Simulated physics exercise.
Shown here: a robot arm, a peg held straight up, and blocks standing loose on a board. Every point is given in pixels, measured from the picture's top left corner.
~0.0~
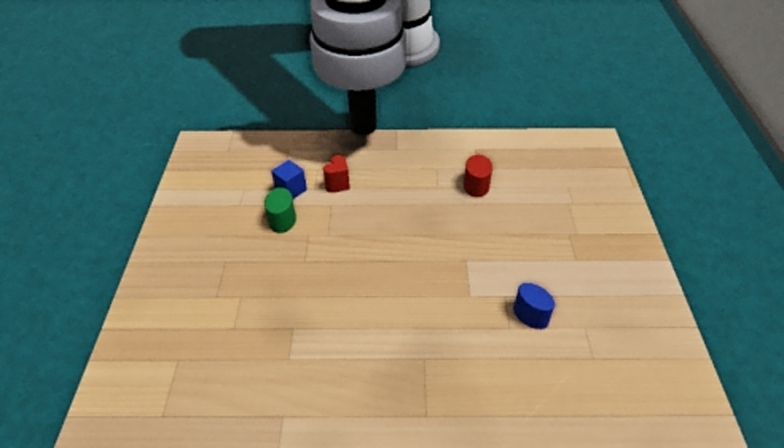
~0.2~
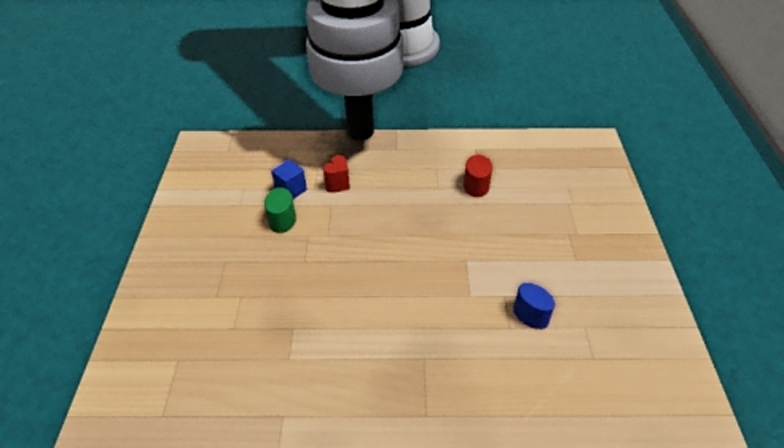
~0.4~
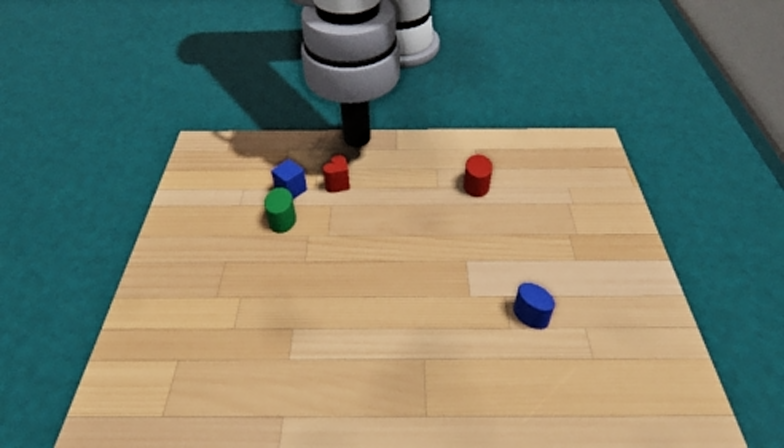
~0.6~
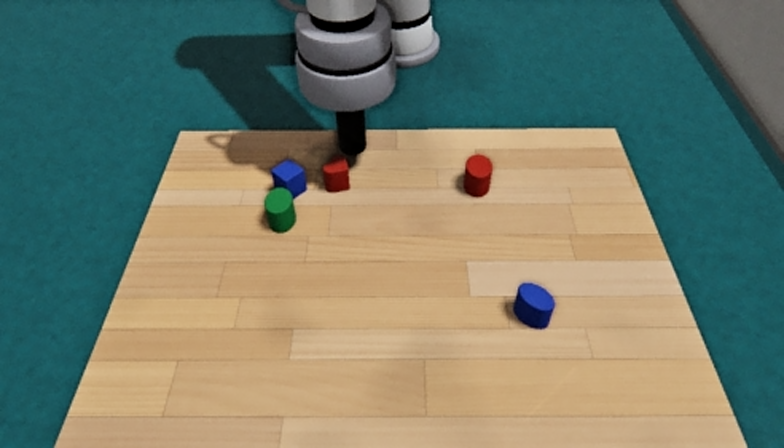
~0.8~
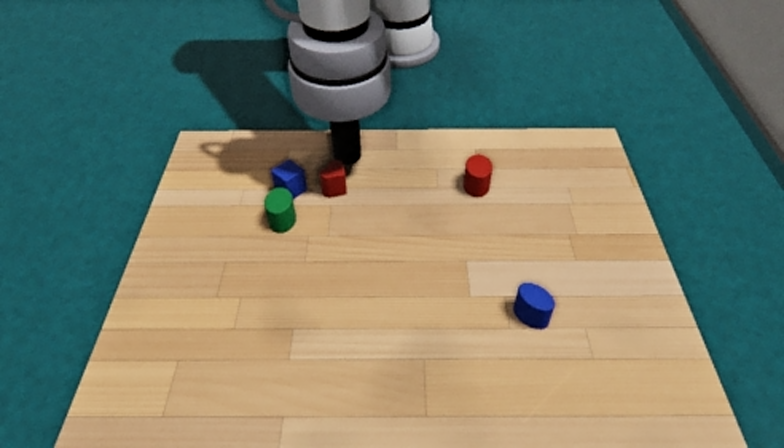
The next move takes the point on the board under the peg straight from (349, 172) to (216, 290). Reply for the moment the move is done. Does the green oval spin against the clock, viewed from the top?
In short: No.
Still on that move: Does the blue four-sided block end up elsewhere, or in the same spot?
My prediction: It remains in place.
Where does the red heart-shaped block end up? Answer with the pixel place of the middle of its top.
It should be at about (307, 214).
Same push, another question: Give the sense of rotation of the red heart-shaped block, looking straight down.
The block spins anticlockwise.
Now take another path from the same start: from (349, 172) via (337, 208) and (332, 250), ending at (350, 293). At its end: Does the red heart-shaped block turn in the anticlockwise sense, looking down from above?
Answer: No.
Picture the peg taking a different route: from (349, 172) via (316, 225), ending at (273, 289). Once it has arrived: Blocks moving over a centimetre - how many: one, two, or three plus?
My prediction: One block.
The first path, step by step. One third of the way, peg (306, 192); red heart-shaped block (311, 204), turned 95° anticlockwise.
Two thirds of the way, peg (261, 231); green oval (227, 226), turned 35° clockwise; red heart-shaped block (307, 214).
At the end, peg (211, 276); green oval (217, 229), turned 50° clockwise; blue four-sided block not moved; red heart-shaped block (307, 214), turned 145° anticlockwise.
